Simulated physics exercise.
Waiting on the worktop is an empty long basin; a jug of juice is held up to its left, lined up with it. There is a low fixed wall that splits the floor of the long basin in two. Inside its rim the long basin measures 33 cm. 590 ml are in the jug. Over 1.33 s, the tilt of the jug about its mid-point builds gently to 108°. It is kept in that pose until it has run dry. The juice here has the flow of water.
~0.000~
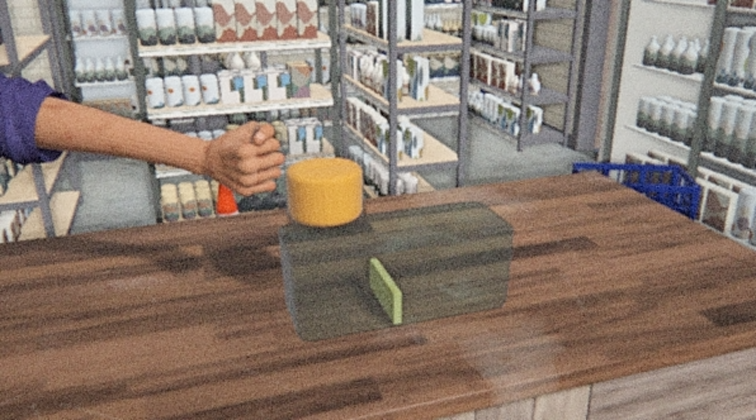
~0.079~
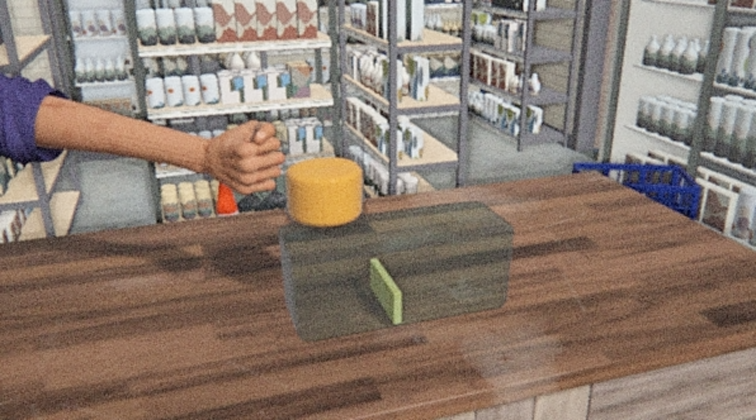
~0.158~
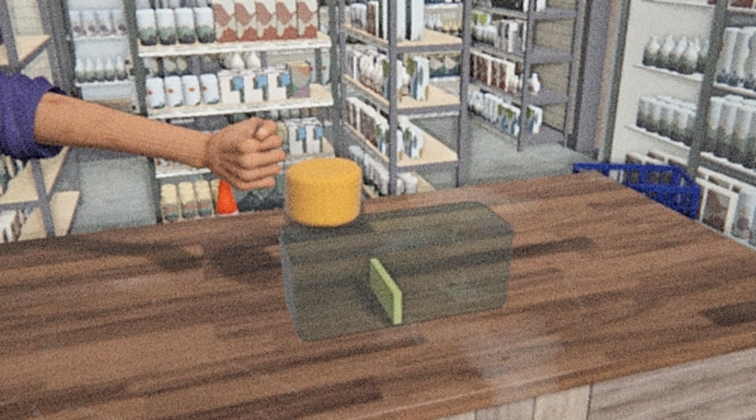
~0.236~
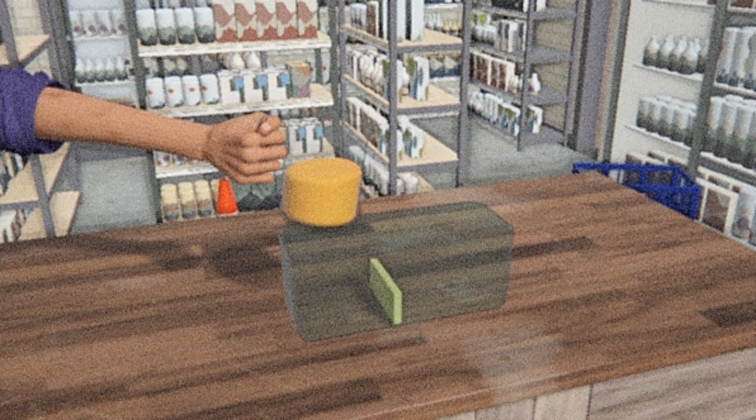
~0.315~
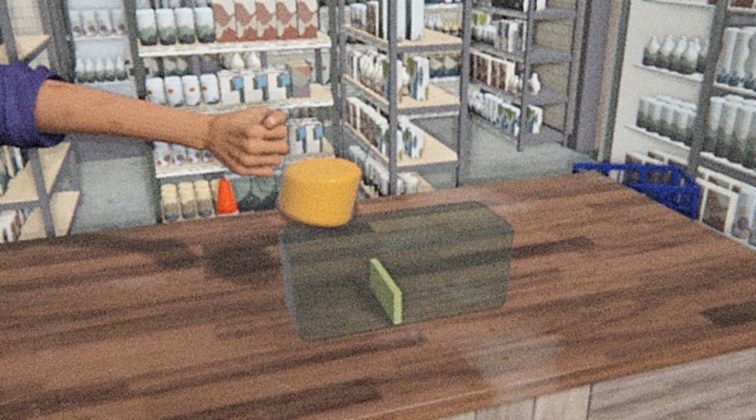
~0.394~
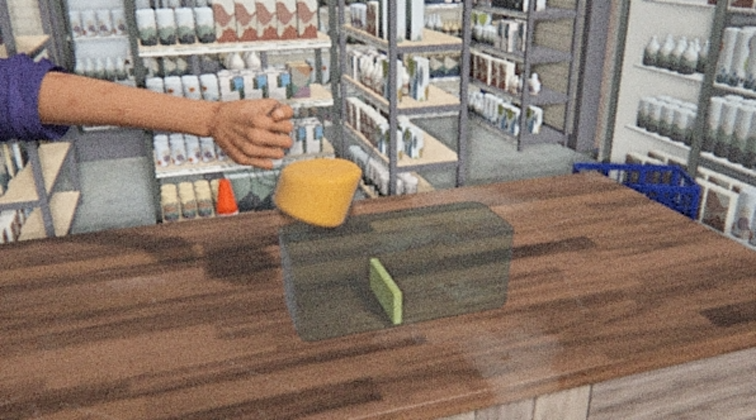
The video shows an orange container above the left part of a see-through grey basin with a green divider on a wooden worktop. The container gradually tilts to the right as a fist beside it rises slightly.
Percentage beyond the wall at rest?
97 per cent.
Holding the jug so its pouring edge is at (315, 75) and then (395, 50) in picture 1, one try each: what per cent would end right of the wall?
It comes to 20 per cent, and then 90 per cent.
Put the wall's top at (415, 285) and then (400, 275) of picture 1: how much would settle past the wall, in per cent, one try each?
Respectively close to 50 and 80 %.
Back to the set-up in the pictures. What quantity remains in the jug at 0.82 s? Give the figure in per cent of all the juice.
Fraction remaining: Approx. 96 per cent.
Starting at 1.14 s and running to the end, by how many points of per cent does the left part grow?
I'd say near 2 percent.
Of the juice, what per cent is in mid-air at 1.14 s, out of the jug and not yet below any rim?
12 per cent or so.
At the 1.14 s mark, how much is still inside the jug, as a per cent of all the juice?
38 per cent or so.
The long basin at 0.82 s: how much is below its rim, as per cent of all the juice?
Estimate - around 0 in a hundred parts.
After 0.82 s the tilt is 74° and 96 per cent is still to pour, 0 is left of the wall and 0 right of it.
After 1.14 s the tilt is 103° and 38 per cent is still to pour, 1 is left of the wall and 49 right of it.
After 1.47 s the tilt is 108° and 3 per cent is still to pour, 3 is left of the wall and 92 right of it.
After 1.83 s the tilt is 108° and 0 per cent is still to pour, 2 is left of the wall and 97 right of it.
In the end 3 per cent lies left of the wall, 97 right of it and 0 outside.
